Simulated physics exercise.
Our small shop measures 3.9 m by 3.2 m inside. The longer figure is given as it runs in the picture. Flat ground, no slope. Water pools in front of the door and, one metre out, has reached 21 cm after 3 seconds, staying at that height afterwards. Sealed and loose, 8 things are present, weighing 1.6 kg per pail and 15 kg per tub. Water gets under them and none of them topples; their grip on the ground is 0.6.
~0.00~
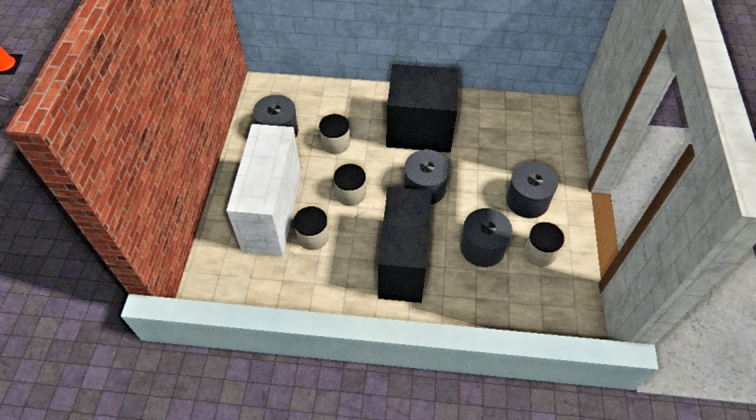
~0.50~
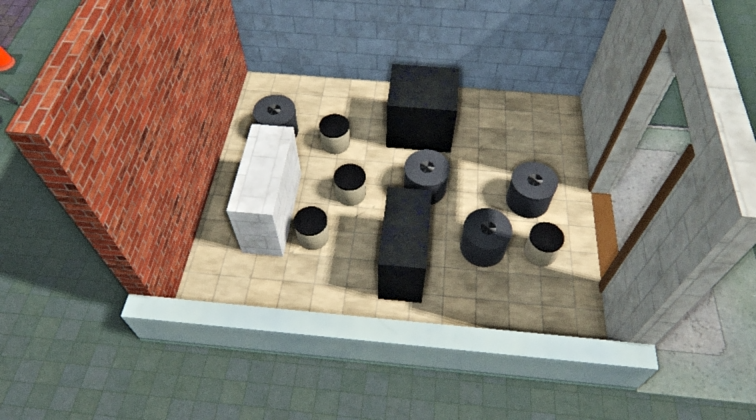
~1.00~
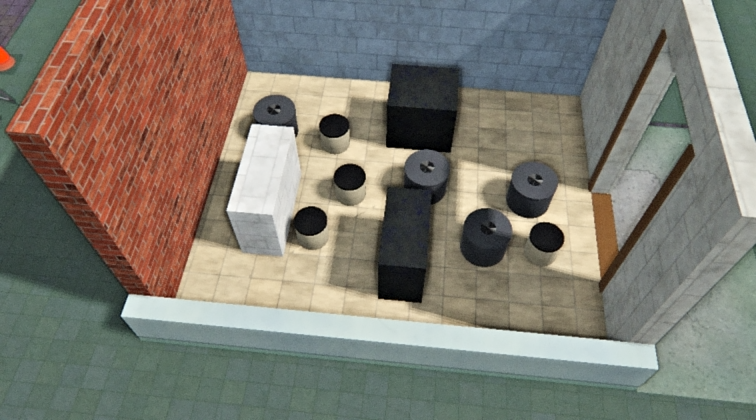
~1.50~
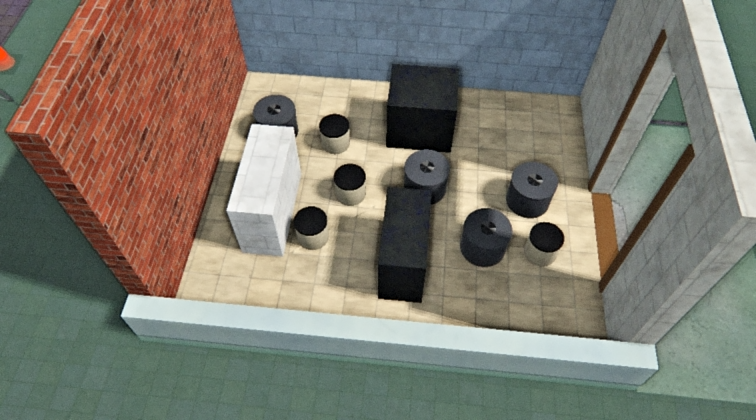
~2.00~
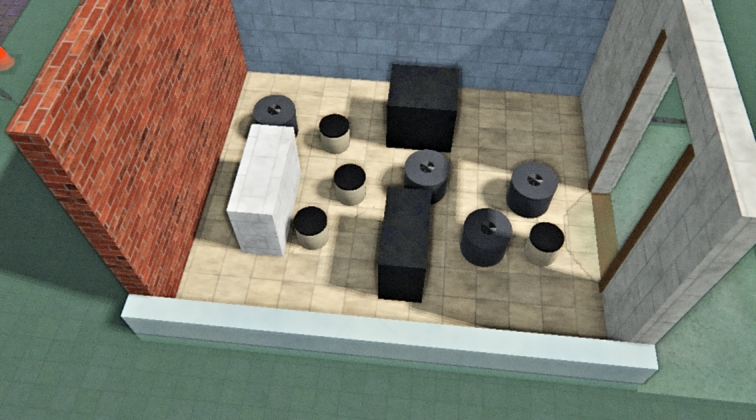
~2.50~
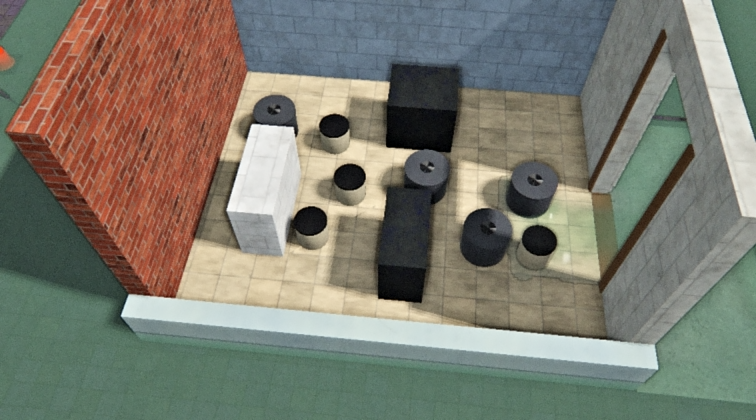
Small walled shop with black boxes, drums and pails standing still as greenish water spreads outside, then enters the right doorway, slightly shifting one pail.
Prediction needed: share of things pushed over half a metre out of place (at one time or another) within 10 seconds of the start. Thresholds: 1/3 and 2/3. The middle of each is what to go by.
2/3 or more.
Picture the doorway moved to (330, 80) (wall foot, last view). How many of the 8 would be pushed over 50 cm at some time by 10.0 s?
4.
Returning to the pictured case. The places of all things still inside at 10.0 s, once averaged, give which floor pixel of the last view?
The centre is close to (328, 129).
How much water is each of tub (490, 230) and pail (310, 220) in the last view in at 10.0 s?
About 11 and 15 cm.
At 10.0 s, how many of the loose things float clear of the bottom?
That would be 7 of them.
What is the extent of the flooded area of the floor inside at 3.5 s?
About 3.5 m2 is covered.
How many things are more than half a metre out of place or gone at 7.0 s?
That would be 6.
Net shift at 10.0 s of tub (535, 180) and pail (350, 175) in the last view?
Shifts: 100 cm / 150 cm.
After 3.5 s 1 of 8 are over 50 cm from their spots; 1 afloat.
After 4.5 s 2 of 8 are over 50 cm from their spots; 1 afloat.
After 7.0 s 6 of 8 are over 50 cm from their spots; 4 afloat.
After 10.0 s 7 of 8 are over 50 cm from their spots, and 7 have been at some point; 7 afloat.
